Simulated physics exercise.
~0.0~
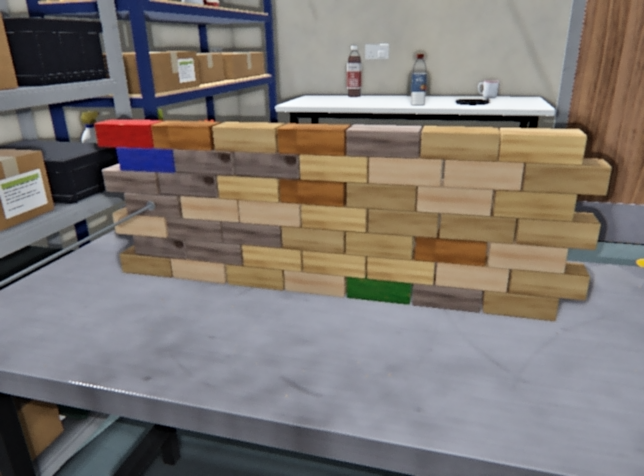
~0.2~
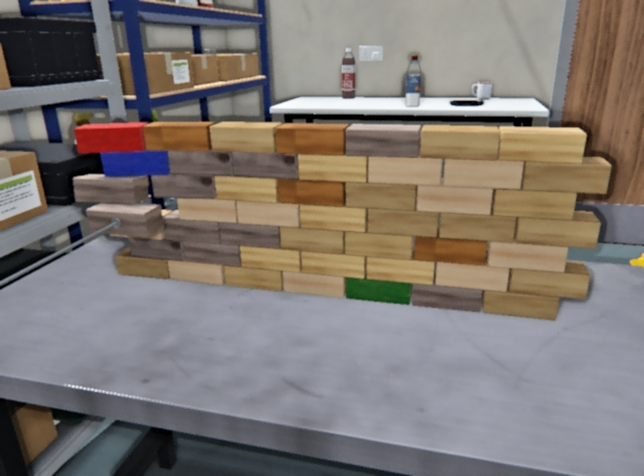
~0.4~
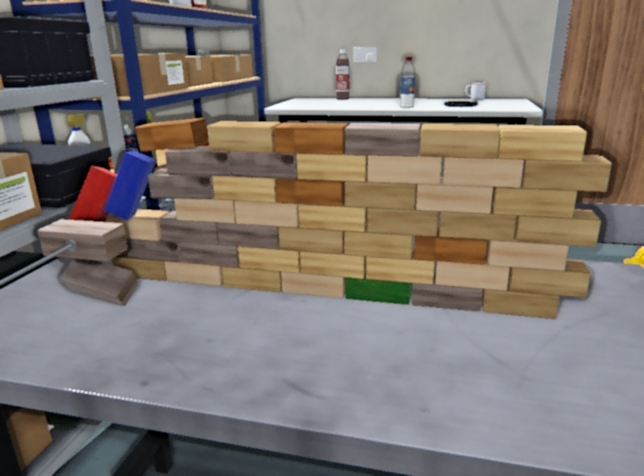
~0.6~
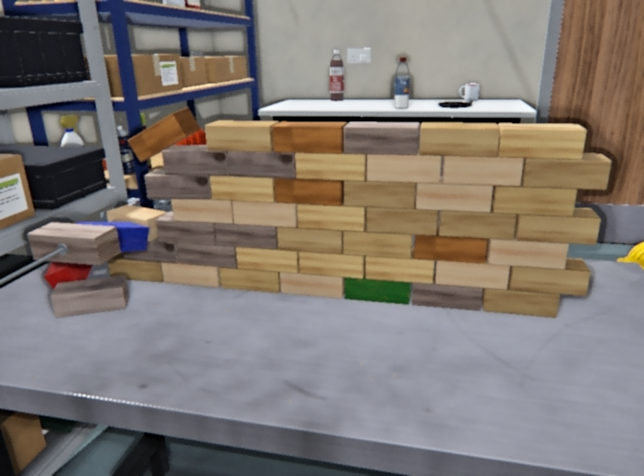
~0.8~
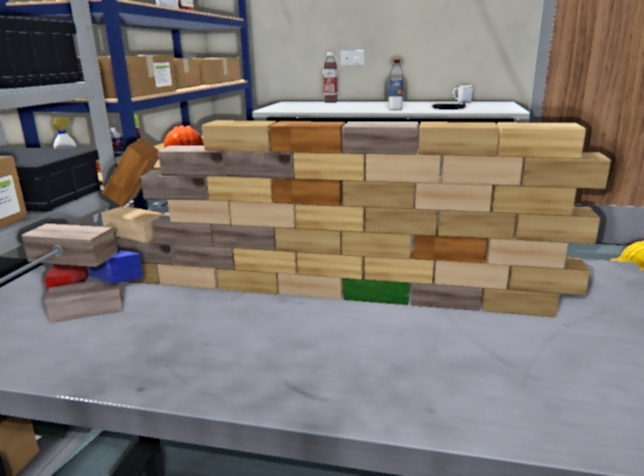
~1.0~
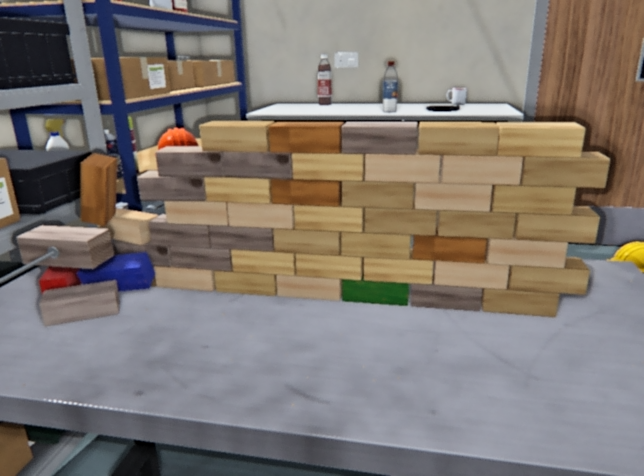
On a grey table in a storeroom, a thin rod pulled a block out of the left end of a wooden block wall, and the red and blue blocks tumbled down with a few others, while the rest, including the green one, stayed standing.
